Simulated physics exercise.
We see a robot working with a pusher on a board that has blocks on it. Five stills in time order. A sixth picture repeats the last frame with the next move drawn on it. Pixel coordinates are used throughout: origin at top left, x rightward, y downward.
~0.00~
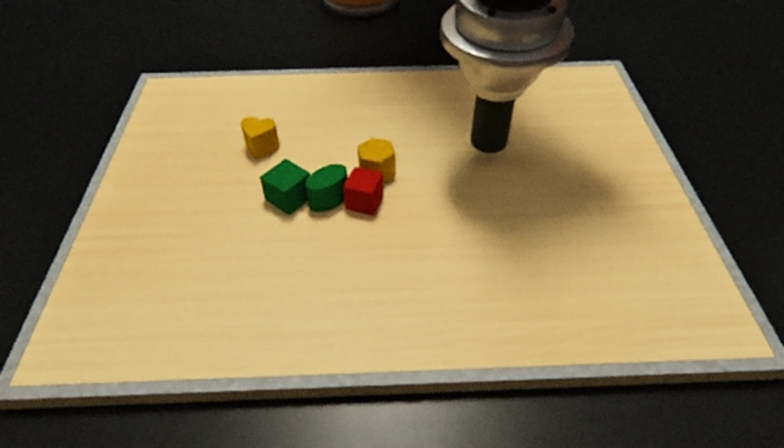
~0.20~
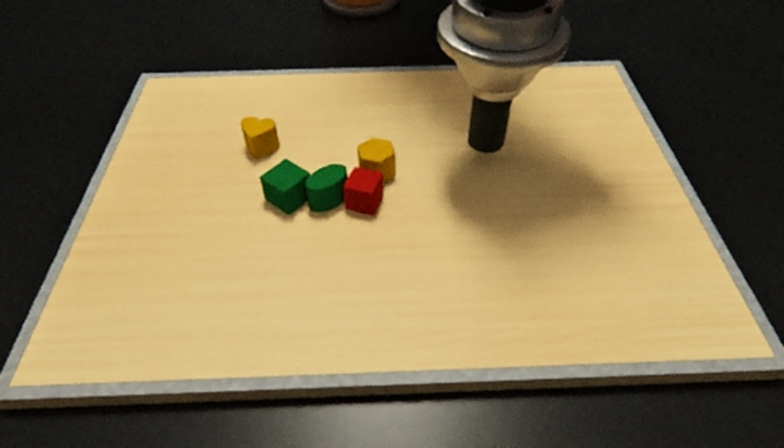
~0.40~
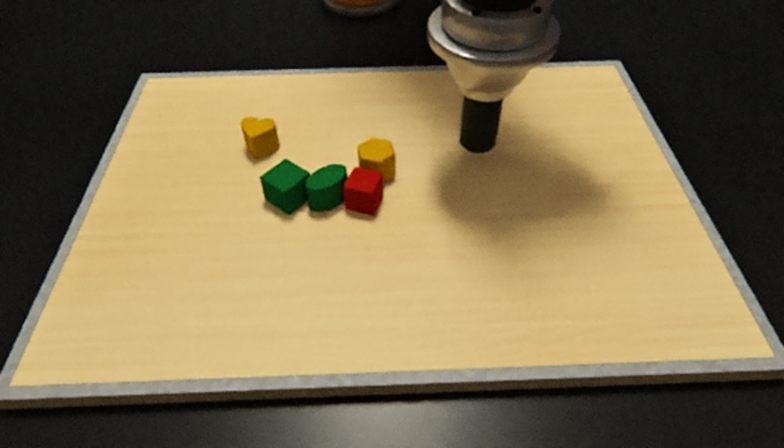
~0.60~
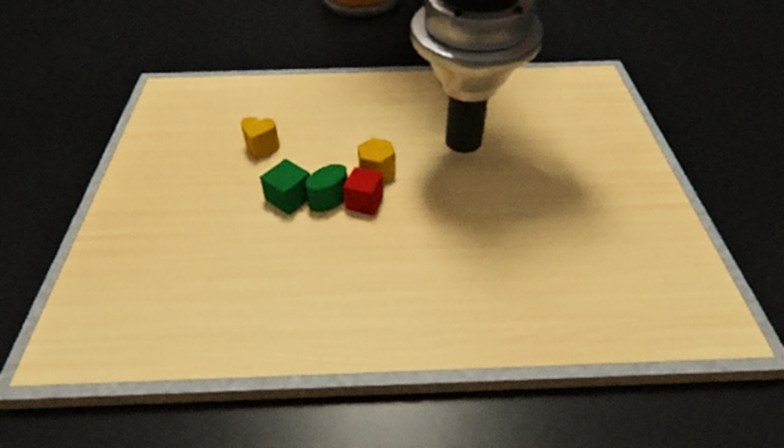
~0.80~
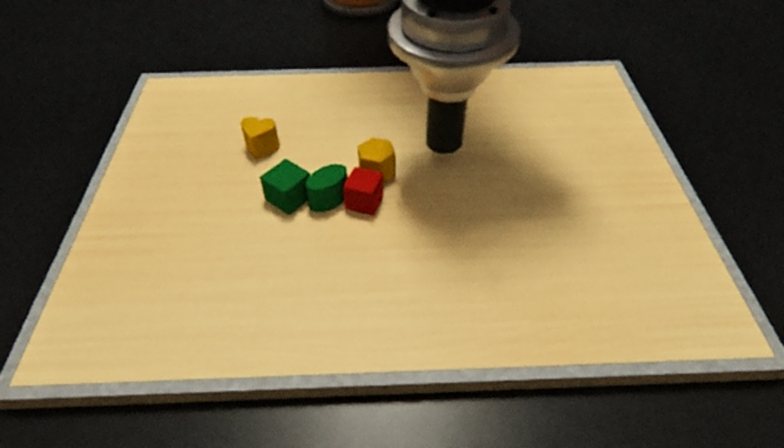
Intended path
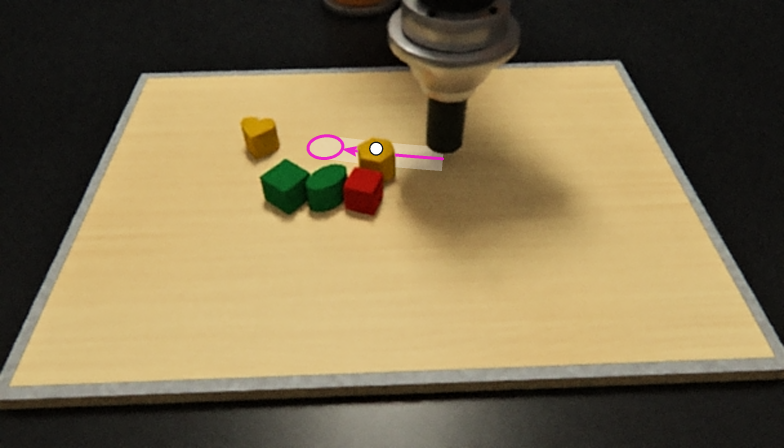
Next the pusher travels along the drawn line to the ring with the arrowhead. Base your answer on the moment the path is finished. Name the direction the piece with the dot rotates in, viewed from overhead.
It makes a counterclockwise turn.
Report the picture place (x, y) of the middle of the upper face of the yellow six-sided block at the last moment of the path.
I expect it at (351, 152).
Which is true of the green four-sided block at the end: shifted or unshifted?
At the end of the path, the green four-sided block remains in its old spot.
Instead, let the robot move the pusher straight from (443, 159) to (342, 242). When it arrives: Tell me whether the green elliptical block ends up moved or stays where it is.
Here's my answer: The green elliptical block gets displaced.
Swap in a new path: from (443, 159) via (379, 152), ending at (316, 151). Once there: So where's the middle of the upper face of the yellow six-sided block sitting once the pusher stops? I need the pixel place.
My best guess is (353, 151).
The line goes straight from (443, 159) to (325, 147); the dot is on the yellow six-sided block.
The first path, step by step. One third of the way, pusher at (403, 139); nothing pushed yet.
Two thirds of the way, pusher at (361, 135); yellow six-sided block at (352, 152), turned 75° anticlockwise.
At the end, pusher at (323, 131); yellow heart-shaped block unmoved; green four-sided block unmoved; yellow six-sided block at (351, 152), turned 80° anticlockwise.
